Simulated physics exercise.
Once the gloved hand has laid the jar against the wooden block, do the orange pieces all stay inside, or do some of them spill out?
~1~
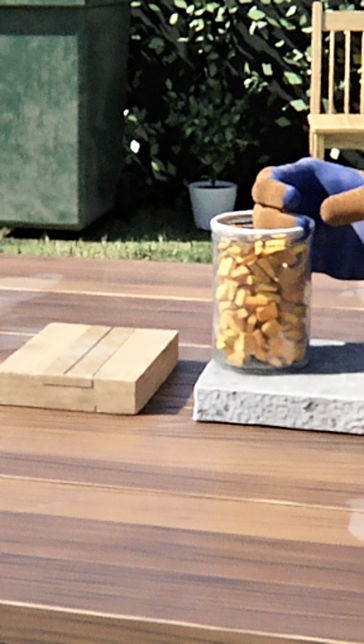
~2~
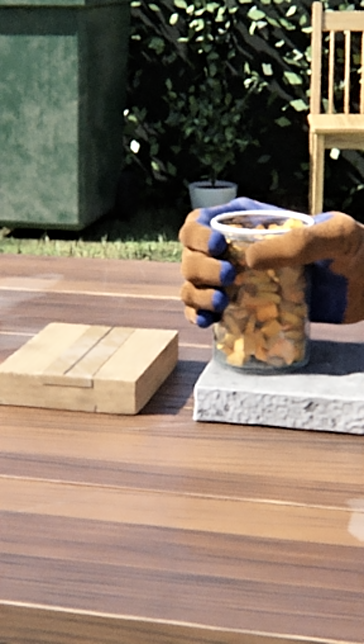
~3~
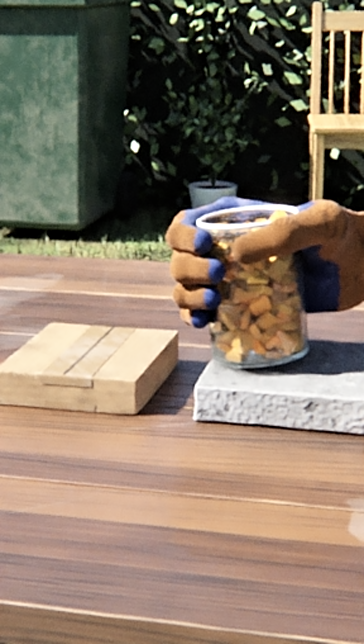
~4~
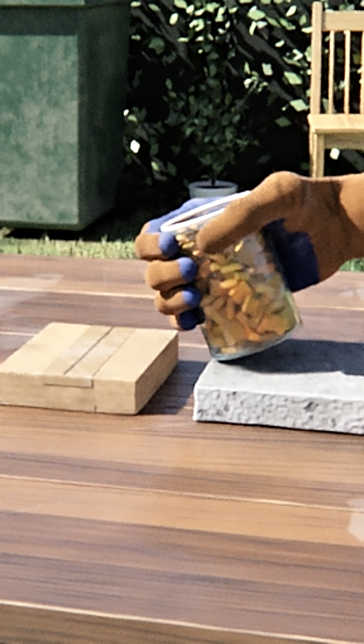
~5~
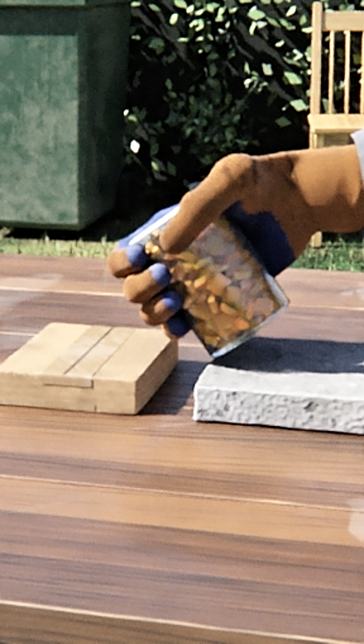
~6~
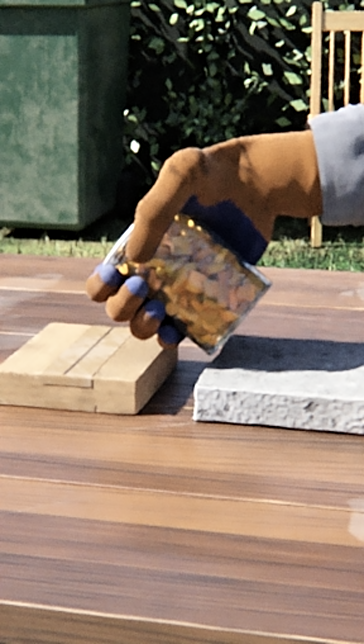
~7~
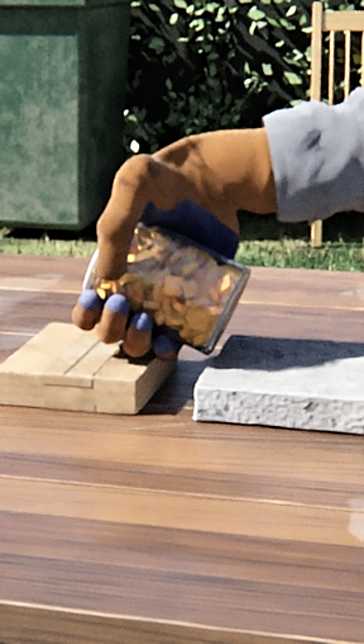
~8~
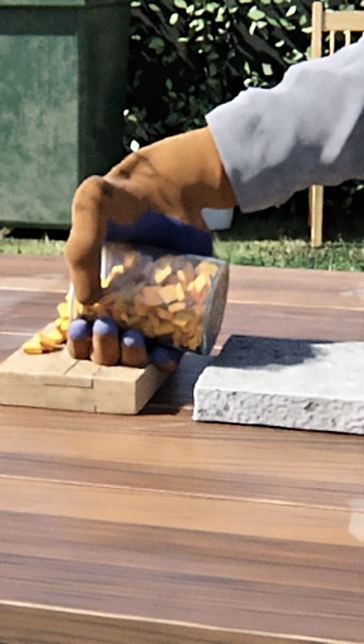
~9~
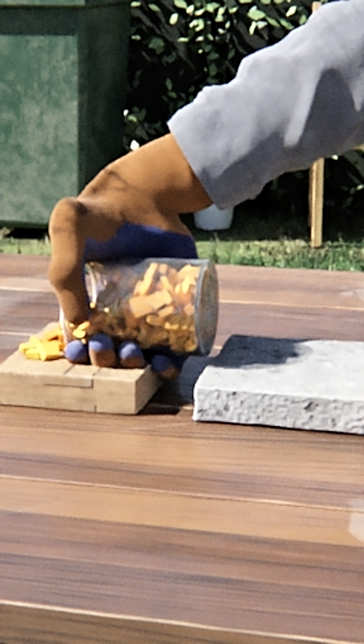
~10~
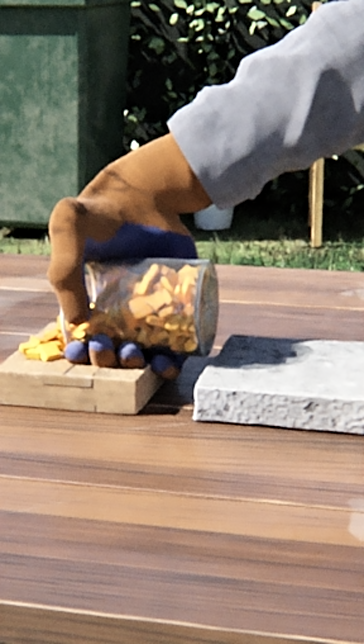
Some of them spill out. A small pile of orange pieces ends up on the wooden block by the jar's mouth, while most remain inside.
